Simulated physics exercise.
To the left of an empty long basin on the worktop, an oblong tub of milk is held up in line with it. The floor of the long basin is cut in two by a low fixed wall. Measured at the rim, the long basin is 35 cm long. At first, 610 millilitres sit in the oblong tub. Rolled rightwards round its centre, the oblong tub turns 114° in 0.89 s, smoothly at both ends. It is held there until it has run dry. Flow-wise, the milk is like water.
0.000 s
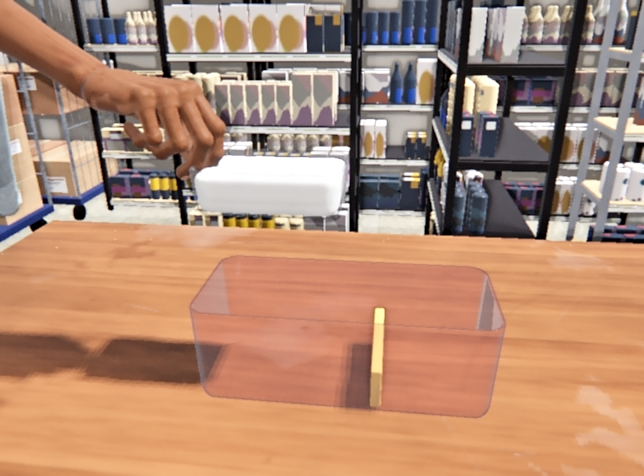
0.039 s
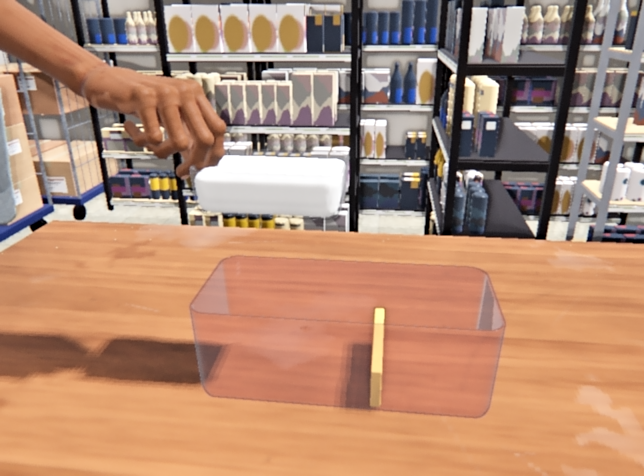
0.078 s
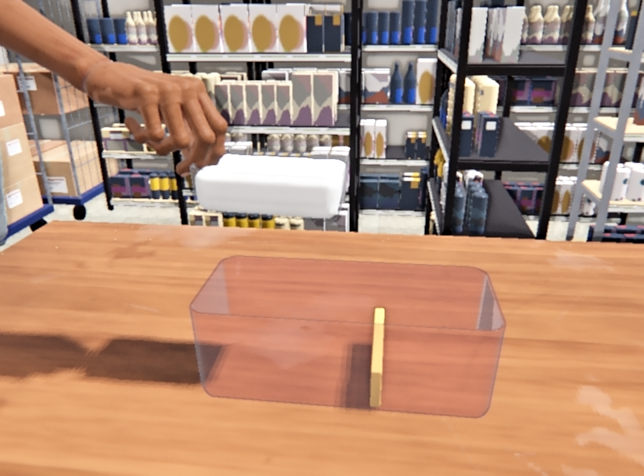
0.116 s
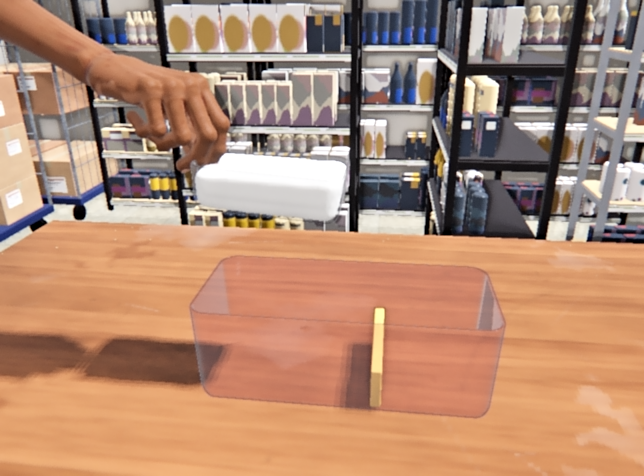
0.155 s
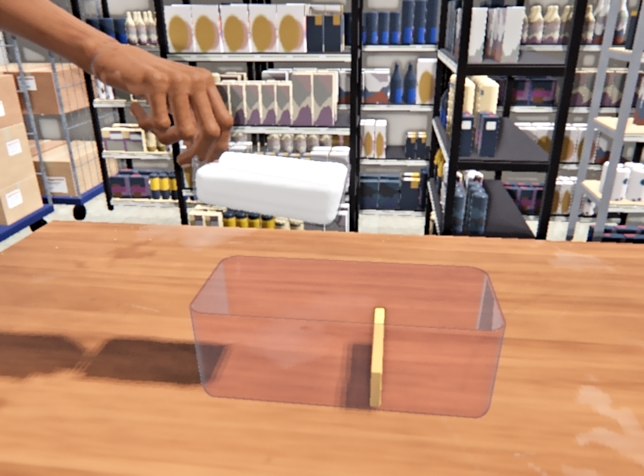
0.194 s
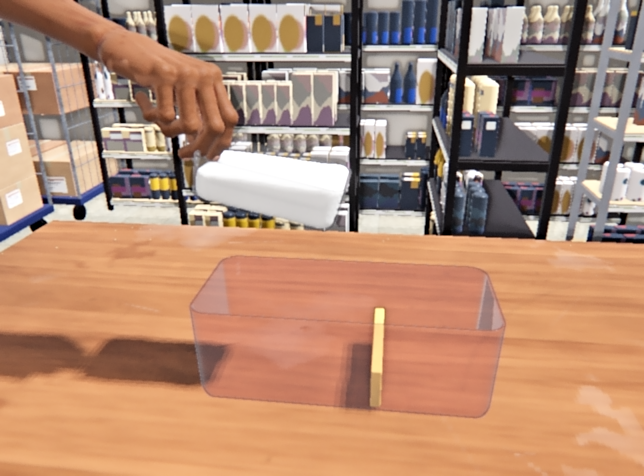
In a storeroom, a hand hovers by a white oblong tub tilting slightly rightwards above a clear, divided basin on a wooden worktop.
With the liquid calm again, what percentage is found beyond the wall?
Beyond the wall there is roughly 67 percent.
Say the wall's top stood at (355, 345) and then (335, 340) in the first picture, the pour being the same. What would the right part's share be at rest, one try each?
Result: 75 per cent, then 85 per cent.
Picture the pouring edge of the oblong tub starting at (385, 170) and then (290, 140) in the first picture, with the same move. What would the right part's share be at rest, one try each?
The first try gives around 80 percent, the second around 5 percent.
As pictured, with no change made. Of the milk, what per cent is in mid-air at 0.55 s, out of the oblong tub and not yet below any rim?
It comes to roughly 48 per cent.
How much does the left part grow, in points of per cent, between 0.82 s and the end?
3 %.
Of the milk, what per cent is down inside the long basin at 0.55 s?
Close to 40 in a hundred.
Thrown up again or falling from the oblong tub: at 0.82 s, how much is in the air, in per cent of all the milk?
Close to 2 per cent.
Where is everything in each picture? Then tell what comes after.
In the first frame, tilt 0°; pouring edge (345, 165); surface from (207, 166) to (344, 169); the long basin's rim runs from (207, 282) to (495, 298); the wall's top is at (378, 338).
In the second frame, tilt 1°; pouring edge (345, 166); surface from (207, 166) to (343, 169).
In the third frame, tilt 2°; pouring edge (346, 168); surface from (207, 164) to (344, 171).
In the fourth frame, tilt 5°; pouring edge (346, 171); surface from (208, 163) to (344, 172).
In the fifth frame, tilt 8°; pouring edge (347, 176); surface from (209, 162) to (346, 174).
In the sixth frame, tilt 13°; pouring edge (347, 182); surface from (209, 161) to (347, 176).
By 0.55 s the tilt is 78° and 13 per cent is still to pour, 3 is left of the wall and 36 right of it.
By 0.82 s the tilt is 112° and 1 per cent is still to pour, 26 is left of the wall and 69 right of it.
By 1.09 s the tilt is 114° and 0 per cent is still to pour, 29 is left of the wall and 67 right of it.
By 1.39 s the tilt is 114° and 0 per cent is still to pour, 29 is left of the wall and 67 right of it.
At rest 29 per cent lies left of the wall, 67 right of it and 4 outside.
